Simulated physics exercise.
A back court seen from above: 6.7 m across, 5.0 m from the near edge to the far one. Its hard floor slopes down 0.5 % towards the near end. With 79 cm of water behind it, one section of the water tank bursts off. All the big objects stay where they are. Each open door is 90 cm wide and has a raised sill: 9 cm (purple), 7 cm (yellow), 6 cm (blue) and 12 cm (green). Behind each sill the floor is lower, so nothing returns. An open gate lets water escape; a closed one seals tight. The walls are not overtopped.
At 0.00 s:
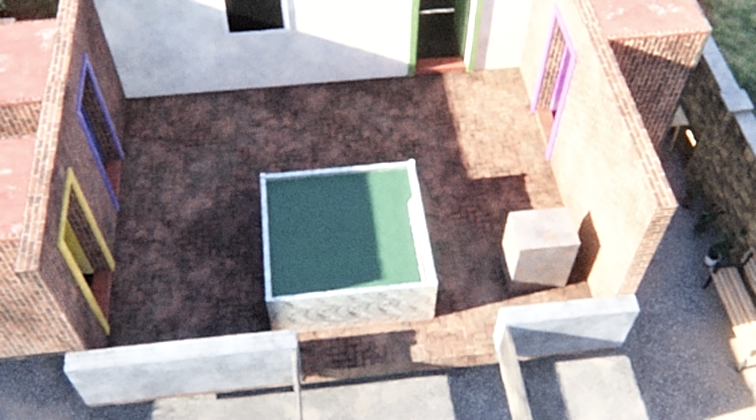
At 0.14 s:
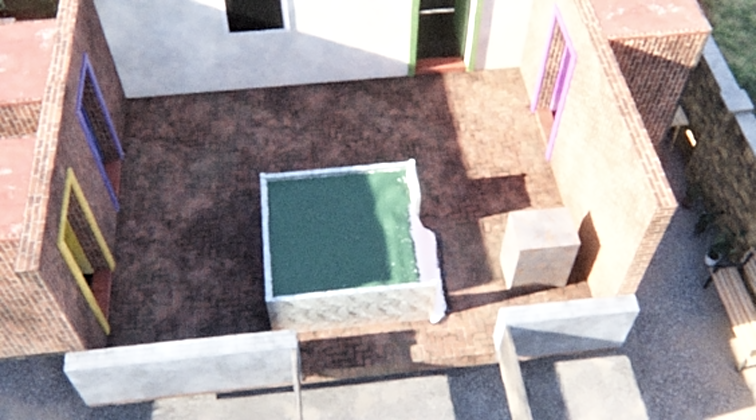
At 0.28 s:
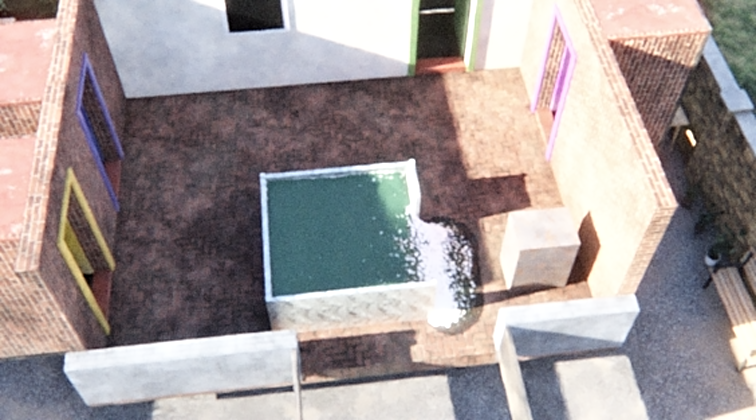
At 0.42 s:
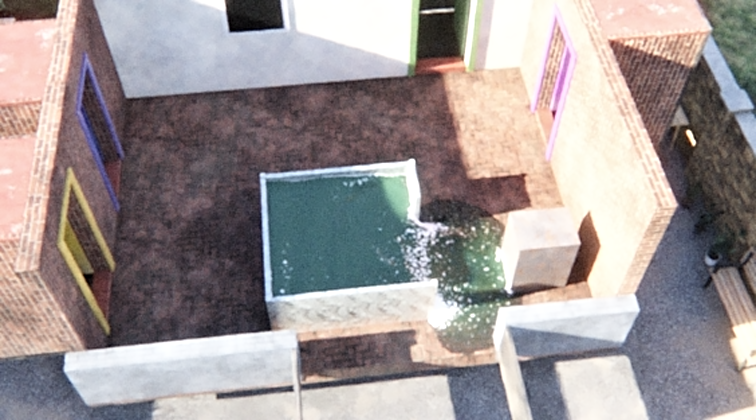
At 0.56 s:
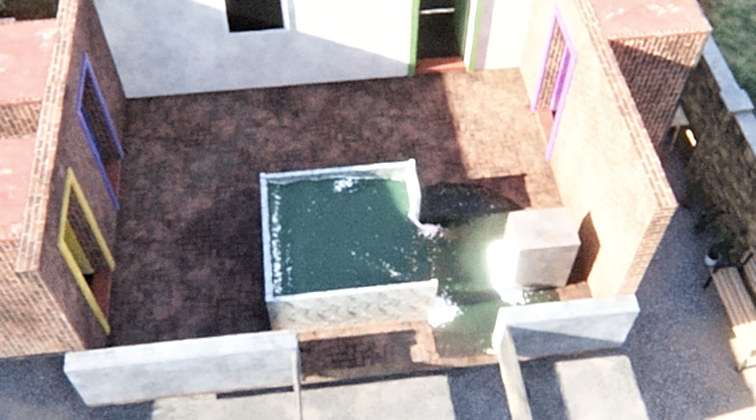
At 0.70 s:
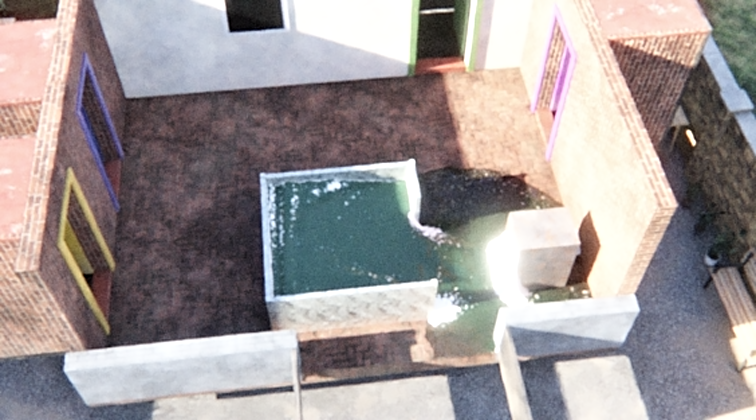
In a brick courtyard, green water bursts from a tank's right side and spreads around a block.
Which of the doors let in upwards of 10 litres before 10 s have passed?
Within that time: At the purple door it passes the limit; at the yellow door it keeps below the limit; at the blue door it goes over the limit; at the green door it exceeds the limit.
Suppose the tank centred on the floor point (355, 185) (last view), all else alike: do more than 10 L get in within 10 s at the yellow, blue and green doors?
Then: Yellow above, blue above, green above.
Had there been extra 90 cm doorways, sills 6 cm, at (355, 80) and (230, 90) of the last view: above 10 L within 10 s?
In that order: Over, not over.
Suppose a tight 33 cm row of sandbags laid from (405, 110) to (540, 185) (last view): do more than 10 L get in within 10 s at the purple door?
Against that limit: Purple under.
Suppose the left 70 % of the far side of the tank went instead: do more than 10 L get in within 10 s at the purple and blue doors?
Against that limit: Purple over, blue over.
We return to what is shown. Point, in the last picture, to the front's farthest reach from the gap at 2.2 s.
Near (513, 74).
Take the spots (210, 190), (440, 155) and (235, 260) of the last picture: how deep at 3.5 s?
About 0, 5 and 0 cm.
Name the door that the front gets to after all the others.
Last comes the yellow one.
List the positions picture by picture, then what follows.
The first picture shows still water, 79 cm deep, in the water tank at (345, 231).
In the second picture, water pours out at (421, 263) and has run 0.8 m, to a hidden place; typically 6 cm deep outside, 79 cm at the water tank's back.
In the third picture, water pours out at (421, 264) and has run 1.0 m, to a hidden place; typically 12 cm deep outside, 79 cm at the water tank's back.
In the fourth picture, water pours out at (421, 265) and has run 1.4 m, to a hidden place; typically 11 cm deep outside, 78 cm at the water tank's back.
In the fifth picture, water pours out at (421, 265) and has run 2.0 m, to a hidden place; typically 7 cm deep outside, 69 cm at the water tank's back.
In the sixth picture, water pours out at (421, 265) and has run 2.5 m, to a hidden place; typically 6 cm deep outside, 68 cm at the water tank's back.
After 1.4 s water covers 20 % of the floor and is deepest (62 cm) near (591, 325); purple door 11 cm at the sill, 0 L in, yellow door not reached, blue door not reached, green door not reached.
After 2.2 s water covers 30 % of the floor and is deepest (52 cm) near (578, 327); purple door 17 cm at the sill, 8 L in, yellow door not reached, blue door not reached, green door not reached.
After 3.5 s water covers 45 % of the floor and is deepest (32 cm) near (510, 98); purple door 12 cm at the sill, 32 L in, yellow door not reached, blue door not reached, green door 29 cm at the sill, 57 L in.
After 6.0 s water covers 75 % of the floor and is deepest (19 cm) near (513, 74); purple door 12 cm at the sill, 44 L in, yellow door not reached, blue door 12 cm at the sill, 5 L in, green door 17 cm at the sill, 165 L in.
After 10.0 s water covers 95 % of the floor and is deepest (16 cm) near (104, 377); purple door 8 cm at the sill, 59 L in, yellow door 7 cm at the sill, 1 L in, blue door 12 cm at the sill, 69 L in, green door 7 cm at the sill, 173 L in.
